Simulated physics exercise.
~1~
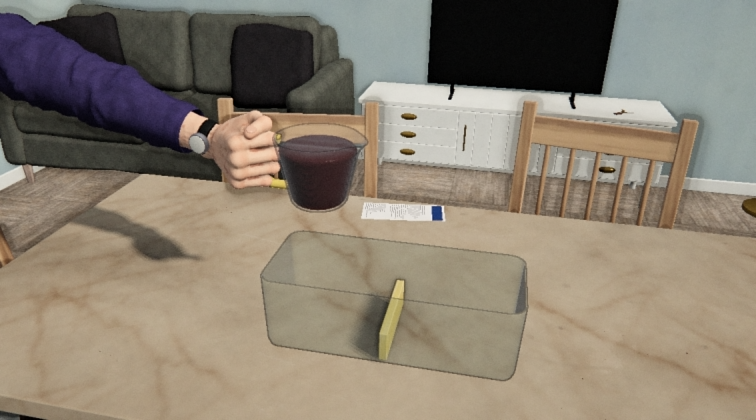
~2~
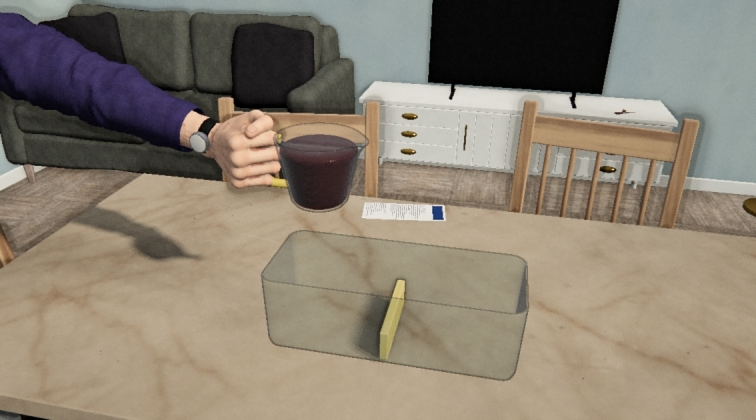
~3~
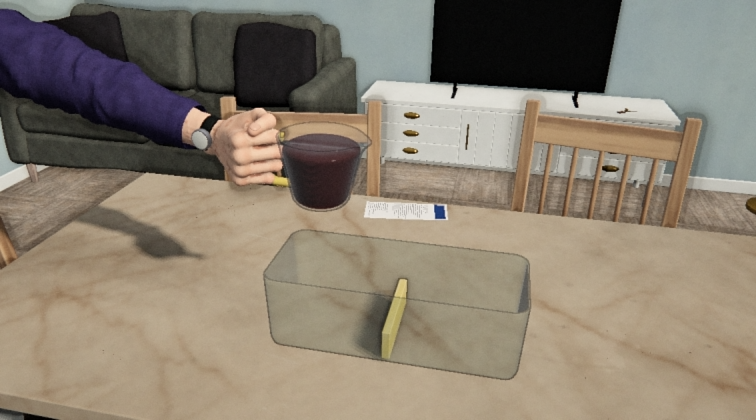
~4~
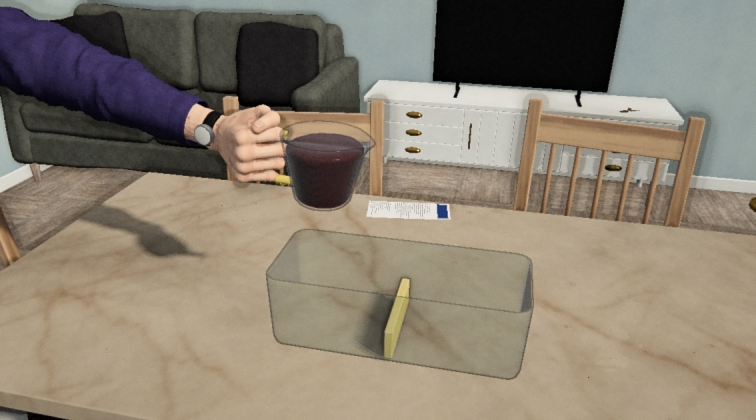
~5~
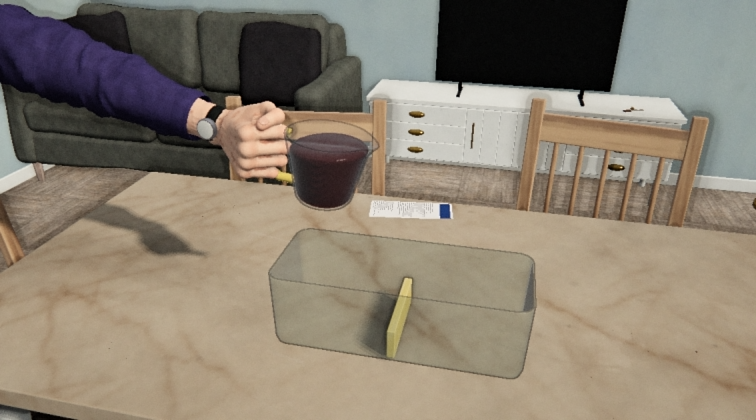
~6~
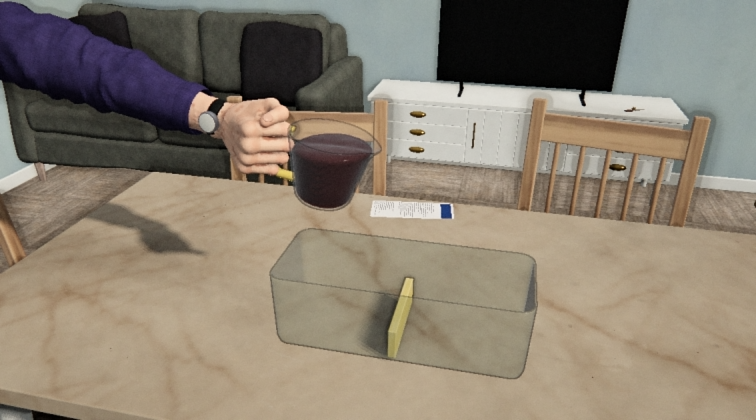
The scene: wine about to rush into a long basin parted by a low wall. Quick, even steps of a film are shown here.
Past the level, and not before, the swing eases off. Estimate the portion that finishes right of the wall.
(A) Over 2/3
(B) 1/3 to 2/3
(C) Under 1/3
Answer: A.
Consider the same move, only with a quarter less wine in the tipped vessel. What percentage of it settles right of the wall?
It should come out close to 75 per cent.
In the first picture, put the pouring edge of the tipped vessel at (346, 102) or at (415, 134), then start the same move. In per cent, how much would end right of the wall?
In order, roughly 65 percent and 95 percent.
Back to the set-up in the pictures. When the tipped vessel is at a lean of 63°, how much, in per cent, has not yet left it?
Around 65 percent remains.
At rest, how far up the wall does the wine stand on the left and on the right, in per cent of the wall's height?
Left: About 10; right: About 40.
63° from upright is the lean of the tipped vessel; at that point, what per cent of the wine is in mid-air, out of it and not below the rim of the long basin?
Roughly 25 percent.
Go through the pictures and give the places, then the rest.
In the first picture, tilt 0°; pouring edge (368, 142); surface from (282, 142) to (359, 149); the long basin's rim runs from (276, 254) to (526, 286); the wall's top is at (393, 306).
In the second picture, tilt 0°; pouring edge (369, 143); surface from (283, 142) to (359, 150).
In the third picture, tilt 2°; pouring edge (371, 143); surface from (286, 141) to (361, 150).
In the fourth picture, tilt 4°; pouring edge (375, 144); surface from (289, 140) to (365, 149).
In the fifth picture, tilt 7°; pouring edge (379, 147); surface from (293, 141) to (370, 148).
In the sixth picture, tilt 10°; pouring edge (382, 150); surface from (295, 141) to (374, 150).
A moment on, the tilt is 63° and 63 per cent is still to pour, 1 is left of the wall and 13 right of it.
Next, the tilt is 101° and 7 per cent is still to pour, 7 is left of the wall and 77 right of it.
Then the tilt is 113° and 0 per cent is still to pour, 18 is left of the wall and 81 right of it.
Later the tilt is 113° and 0 per cent is still to pour, 18 is left of the wall and 81 right of it.
At rest 18 per cent lies left of the wall, 81 right of it and 1 outside.
